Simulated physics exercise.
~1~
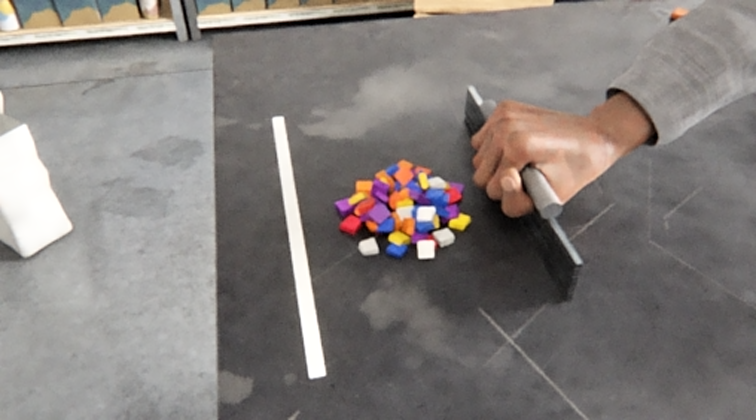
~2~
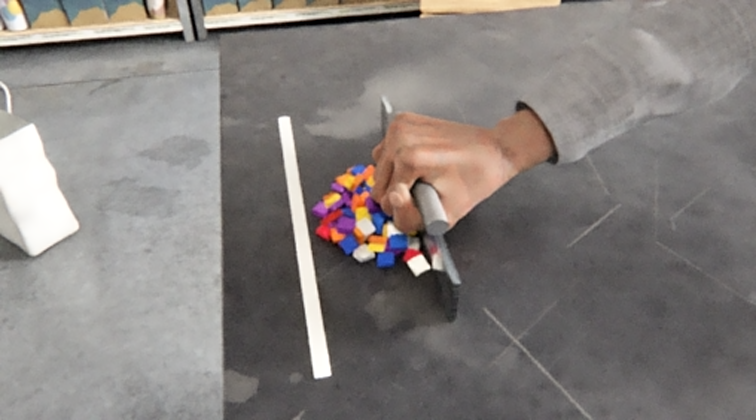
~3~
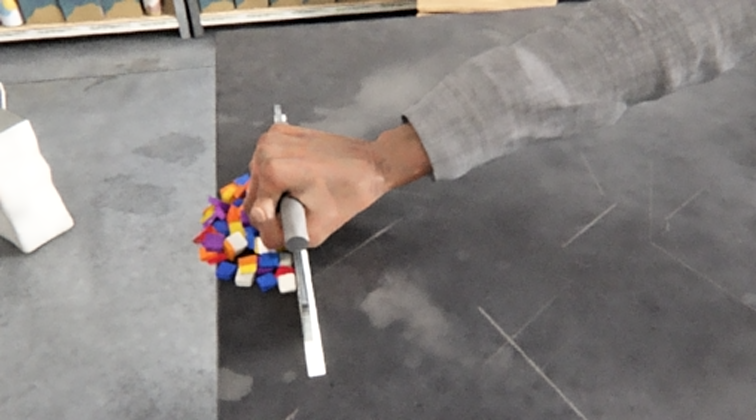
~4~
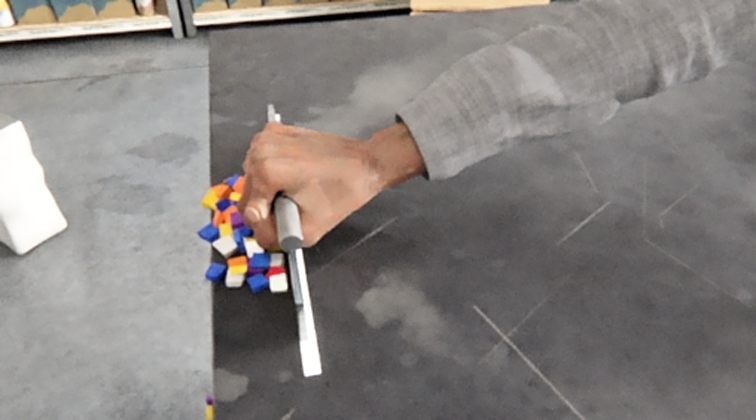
A hand-held scraper swept a heap of small colourful pieces leftward across a dark table until it stopped at the white tape strip, where a few pieces dropped off the table's edge and most of the heap stayed on top.
